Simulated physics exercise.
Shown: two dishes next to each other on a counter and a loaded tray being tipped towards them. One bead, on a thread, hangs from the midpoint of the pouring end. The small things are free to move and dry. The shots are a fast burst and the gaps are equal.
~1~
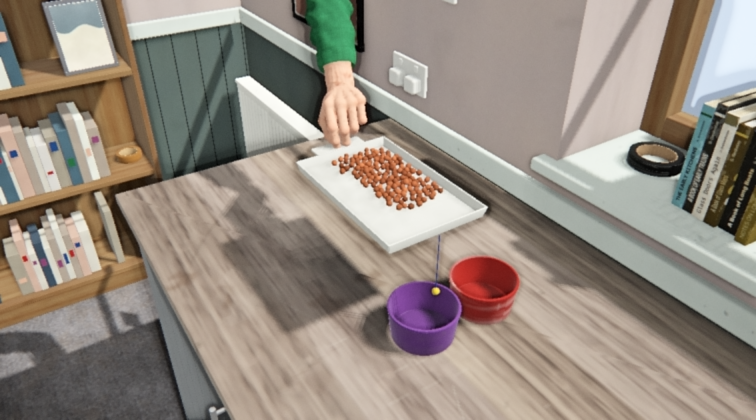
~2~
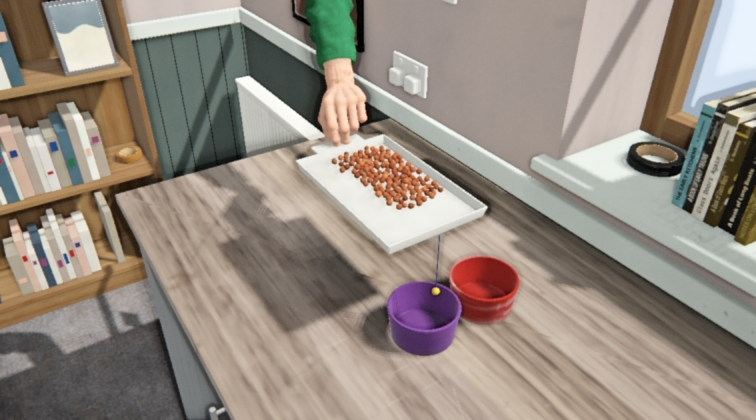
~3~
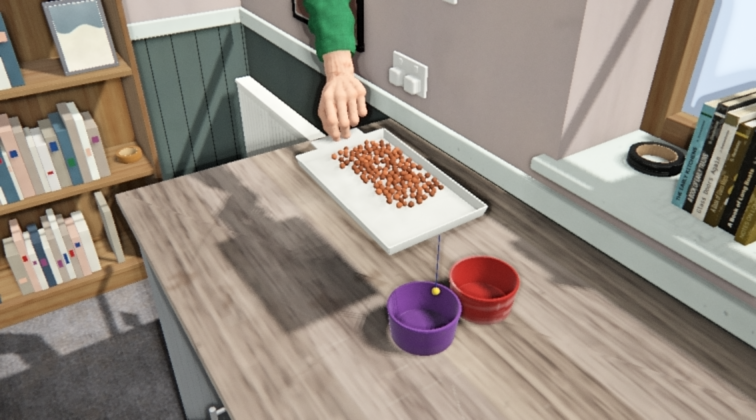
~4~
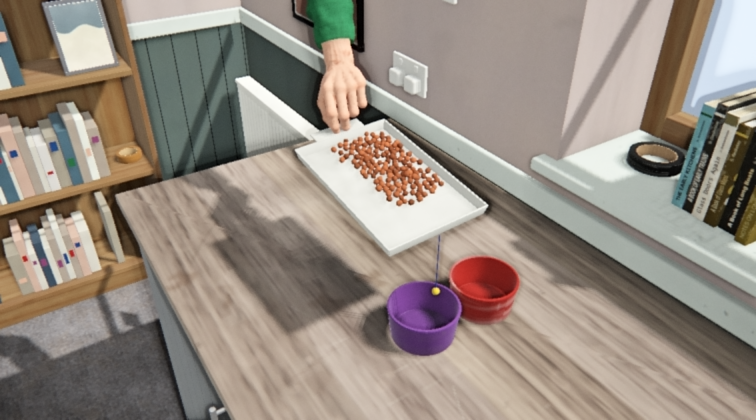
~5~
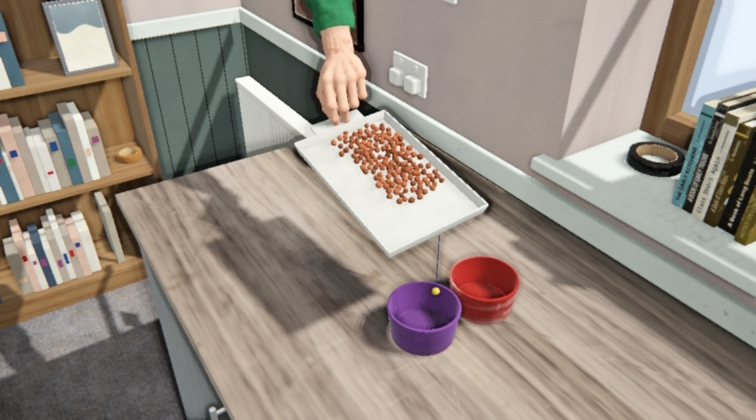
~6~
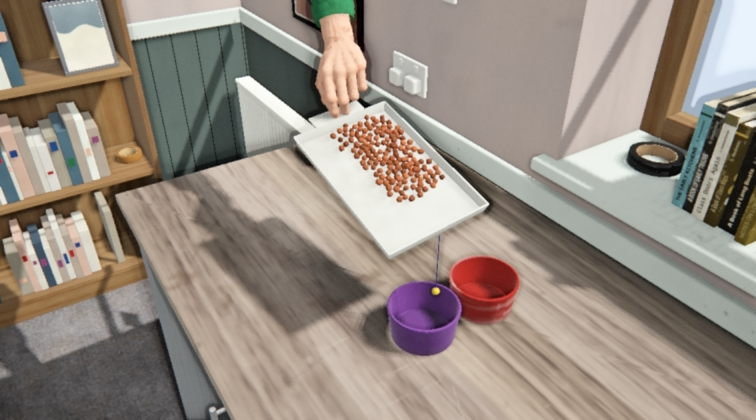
In this clip, a hand in a green sleeve slowly raises the far end of a white tray of small brown pellets on a wooden table, tilting it steeper, while the purple and red bowls and a yellow bead stay still.
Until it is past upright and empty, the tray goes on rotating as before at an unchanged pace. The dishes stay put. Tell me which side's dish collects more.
The left side's.
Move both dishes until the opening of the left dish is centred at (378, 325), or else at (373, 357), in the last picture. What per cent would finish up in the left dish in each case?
About 70% on the first try and 20% on the second.
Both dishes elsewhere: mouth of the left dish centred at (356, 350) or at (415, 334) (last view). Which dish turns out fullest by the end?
First the right one, then the left one.
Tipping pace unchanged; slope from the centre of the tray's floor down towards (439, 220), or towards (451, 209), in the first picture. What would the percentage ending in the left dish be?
10 and 0 per cent, in that order.
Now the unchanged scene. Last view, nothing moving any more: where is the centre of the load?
Resting centre, last picture - approx. (404, 350).
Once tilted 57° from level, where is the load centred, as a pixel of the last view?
Somewhere about pixel (400, 222).
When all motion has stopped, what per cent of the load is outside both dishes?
I'd say roughly 60 per cent of the load.
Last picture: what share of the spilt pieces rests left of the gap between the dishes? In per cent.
Close to 90 per cent.
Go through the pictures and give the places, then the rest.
Corners of the pouring end (390, 243) and (483, 207), level; middle of the load (385, 175), clay pellets; left dish (445, 338); right dish (506, 307); bead on its thread (436, 291), in the first picture.
Corners of the pouring end (390, 244) and (483, 207), level; middle of the load (385, 174), in the second picture.
Corners of the pouring end (390, 245) and (484, 206), tipped barely, lowest at the left corner; middle of the load (385, 170), in the third picture.
Corners of the pouring end (390, 247) and (484, 205), tipped a little, lowest at the left corner; middle of the load (385, 164), in the fourth picture.
Corners of the pouring end (390, 249) and (484, 204), tipped a little, lowest at the left corner; middle of the load (386, 159), in the fifth picture.
Corners of the pouring end (390, 251) and (485, 203), tipped clearly, lowest at the left corner; middle of the load (386, 154); left dish (445, 338); right dish (506, 307), in the sixth picture.
Just after the last frame, tray tipped steeply; almost all on the tray; just a few in the air.
A moment on, tray tipped right over; the larger part on the tray; just a few in the left dish; about a tenth outside both; just a few in the air.
Further on, tray tipped past a quarter turn; roughly half in the left dish; roughly two thirds outside both.
When it is over, tray tipped past a quarter turn; roughly half in the left dish; not one in the right dish; roughly two thirds outside both.
